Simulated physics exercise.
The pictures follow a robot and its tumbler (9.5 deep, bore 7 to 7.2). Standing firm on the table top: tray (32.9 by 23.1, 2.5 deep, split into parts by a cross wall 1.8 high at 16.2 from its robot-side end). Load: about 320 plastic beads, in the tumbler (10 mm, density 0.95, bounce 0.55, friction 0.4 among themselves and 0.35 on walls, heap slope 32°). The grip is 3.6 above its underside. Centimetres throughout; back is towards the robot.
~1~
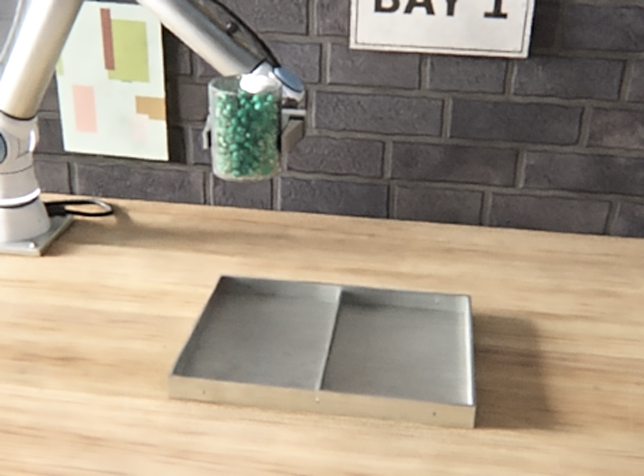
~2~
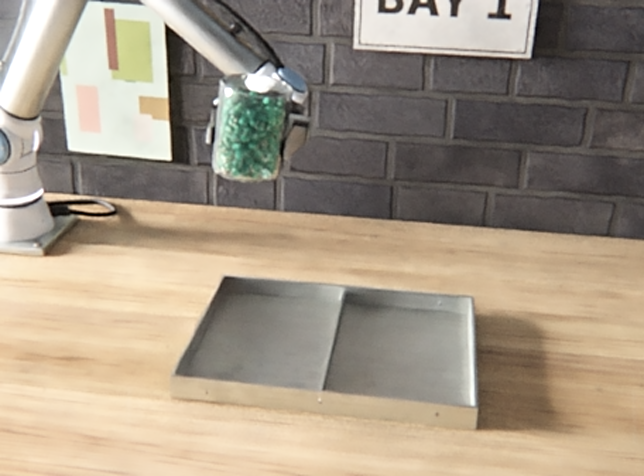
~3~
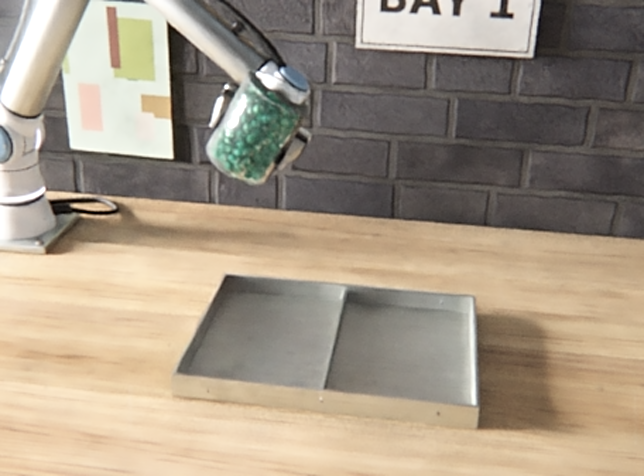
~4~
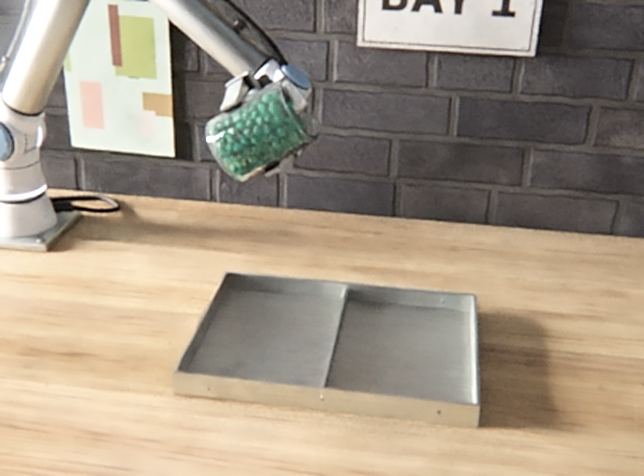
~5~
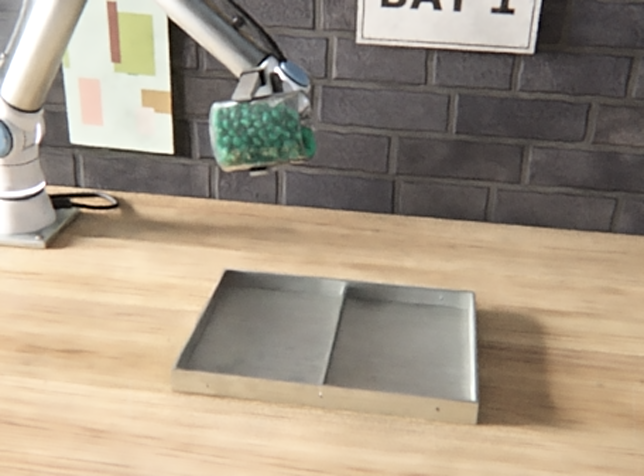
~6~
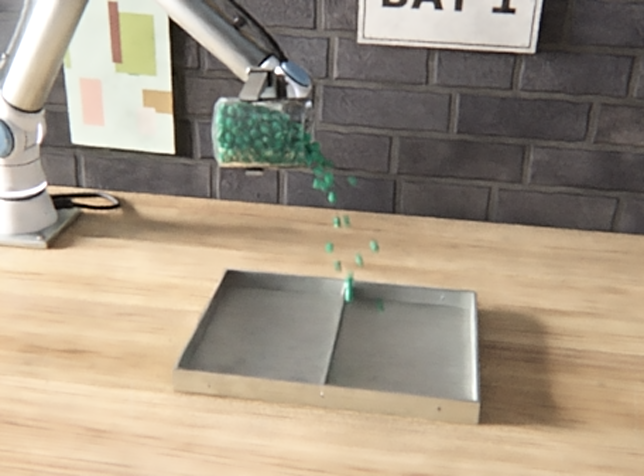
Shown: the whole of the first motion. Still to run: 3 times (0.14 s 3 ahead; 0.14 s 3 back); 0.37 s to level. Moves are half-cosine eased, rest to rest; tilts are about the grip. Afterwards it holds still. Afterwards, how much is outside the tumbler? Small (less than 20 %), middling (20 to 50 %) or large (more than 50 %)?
Share outside the tumbler: Large (more than 50 %).
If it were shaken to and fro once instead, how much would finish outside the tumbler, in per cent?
It would be near 35 per cent.
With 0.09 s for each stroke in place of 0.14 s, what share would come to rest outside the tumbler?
It would be near 80 per cent.
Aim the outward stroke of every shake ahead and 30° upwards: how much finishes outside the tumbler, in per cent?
About 70 per cent.
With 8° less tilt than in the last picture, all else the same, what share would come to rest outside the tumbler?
It would be near 50 per cent.
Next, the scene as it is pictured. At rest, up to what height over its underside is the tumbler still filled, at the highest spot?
Some 4.5 cm.
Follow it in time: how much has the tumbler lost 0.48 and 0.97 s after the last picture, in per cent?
About 40, 65.
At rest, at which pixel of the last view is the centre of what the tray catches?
Near (400, 351).
Then, 0.48 s after the last picture, tilted 86° forward, highest piece 27 above the table; 185 in the tumbler, 94 in the far-side part, 14 in the robot-side part, 22 in flight or on a rim.
Then, 0.97 s after the last picture, tilted 63° forward, highest piece 28 above the table; 166 in the far-side part, 103 in the tumbler, 36 in the robot-side part, 1 on the table or floor, 9 in flight or on a rim.
Then, 1.41 s after the last picture, level, highest piece 27 above the table; 173 in the far-side part, 103 in the tumbler, 37 in the robot-side part, 2 on the table or floor.
Then, 2.46 s after the last picture, level, highest piece 27 above the table; 173 in the far-side part, 103 in the tumbler, 37 in the robot-side part, 2 on the table or floor.
Final count, 173 in the far-side part, 103 in the tumbler, 37 in the robot-side part, 2 on the table or floor. That is 67 % outside the tumbler.
